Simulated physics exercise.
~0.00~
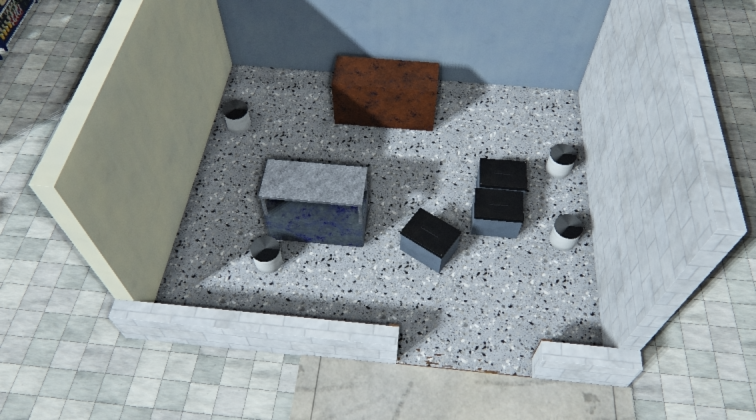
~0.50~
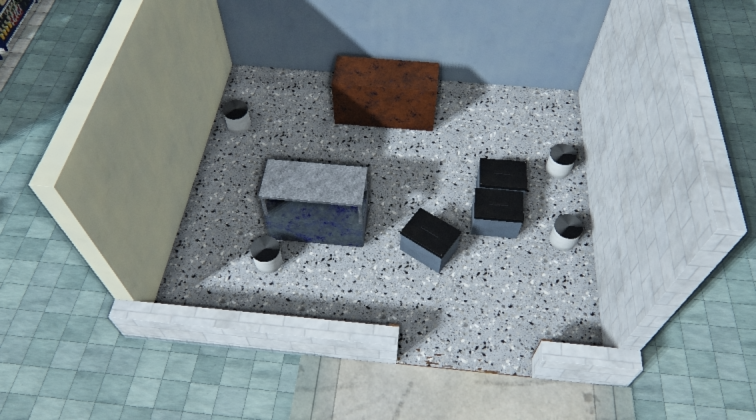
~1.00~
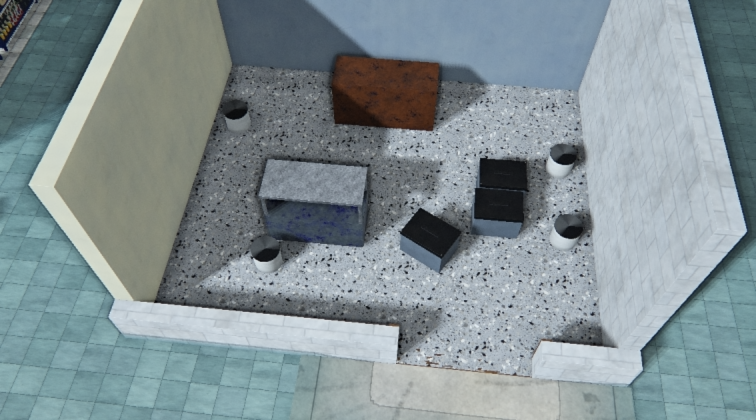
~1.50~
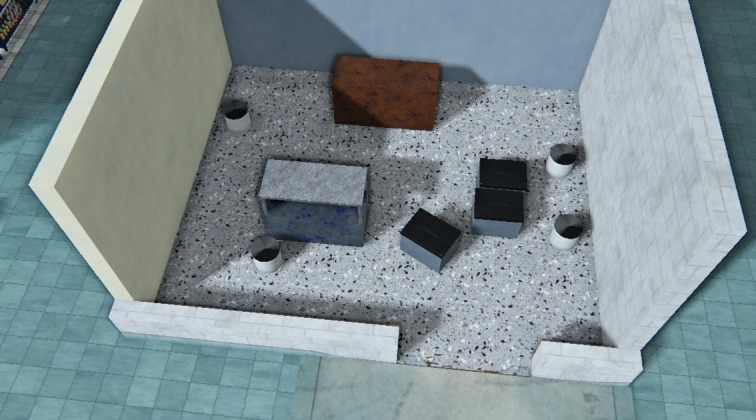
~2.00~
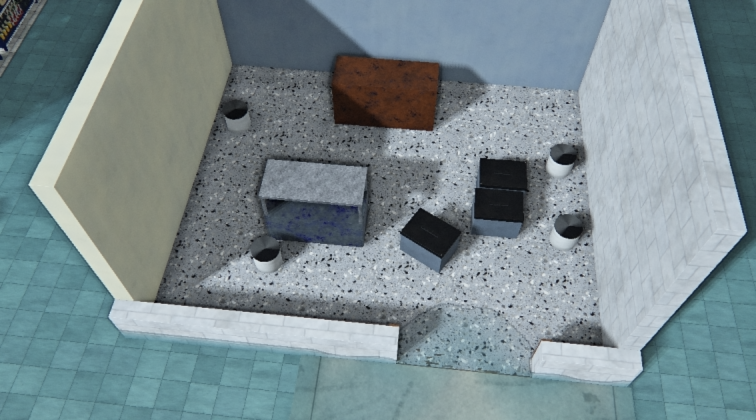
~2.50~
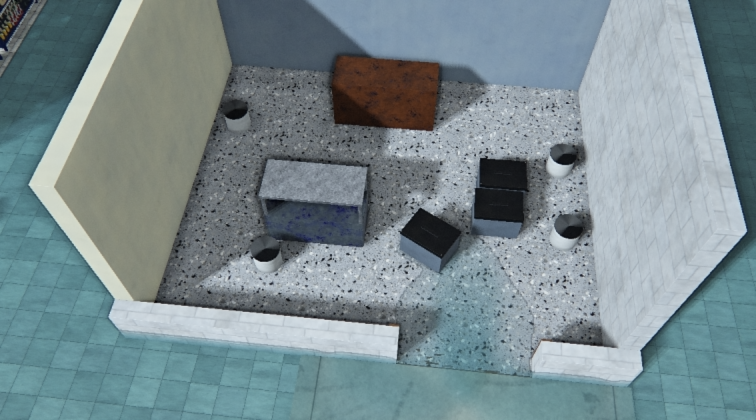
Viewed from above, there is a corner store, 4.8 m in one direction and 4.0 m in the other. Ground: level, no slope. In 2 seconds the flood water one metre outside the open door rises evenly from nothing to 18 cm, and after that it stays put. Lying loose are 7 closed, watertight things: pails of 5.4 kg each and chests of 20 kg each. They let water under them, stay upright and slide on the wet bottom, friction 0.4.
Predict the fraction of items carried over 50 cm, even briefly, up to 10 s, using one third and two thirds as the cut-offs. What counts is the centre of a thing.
The count is mid-range.
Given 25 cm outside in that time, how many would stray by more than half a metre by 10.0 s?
Then it comes to 6.
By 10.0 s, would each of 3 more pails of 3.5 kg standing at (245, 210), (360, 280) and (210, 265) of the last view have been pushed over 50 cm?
In the same order as the question: Not as far, not as far, not as far.
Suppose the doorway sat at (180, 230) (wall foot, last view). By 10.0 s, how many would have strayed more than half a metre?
Then the count would be 3.
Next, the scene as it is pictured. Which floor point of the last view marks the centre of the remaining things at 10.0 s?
I'd put it around (424, 167).
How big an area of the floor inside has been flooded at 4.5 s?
8.5 m2.
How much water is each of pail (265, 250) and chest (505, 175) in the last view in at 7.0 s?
Depths: Near 2 cm, then near 2 cm.
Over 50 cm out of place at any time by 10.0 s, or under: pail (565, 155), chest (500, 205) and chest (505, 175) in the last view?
First farther, then not as far, then not as far.
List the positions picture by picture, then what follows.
In the first picture, a pail at (569, 226) rests on the ground; a chest at (431, 231) rests on the ground; water covers 0.0 m2; 0 of 7 have shifted.
In the second picture, a pail at (569, 226) rests on the ground; a chest at (431, 231), on the bottom; water covers 0.0 m2; 0 of 7 have shifted.
In the third picture, a pail at (569, 226) rests on the ground; a chest at (431, 231), on the bottom; 0.0 m2 under water; 0 of 7 have shifted.
In the fourth picture, a pail at (569, 226) rests on the ground; a chest at (431, 231) rests on the ground; water covers 0.0 m2; 0 of 7 have shifted.
In the fifth picture, a pail at (569, 226) rests on the ground; a chest at (431, 231) rests on the ground; water covers 0.5 m2; 0 of 7 have shifted.
In the sixth picture, a pail at (569, 226), on the bottom; a chest at (431, 231), on the bottom; 1.4 m2 under water; 0 of 7 have shifted.
After 3.5 s 0 of 7 are over 50 cm from their spots; 0 afloat.
After 4.5 s 2 of 7 are over 50 cm from their spots; 1 afloat.
After 7.0 s 3 of 7 are over 50 cm from their spots; 0 afloat.
After 10.0 s 3 of 7 are over 50 cm from their spots, and 3 have been at some point; 3 afloat.
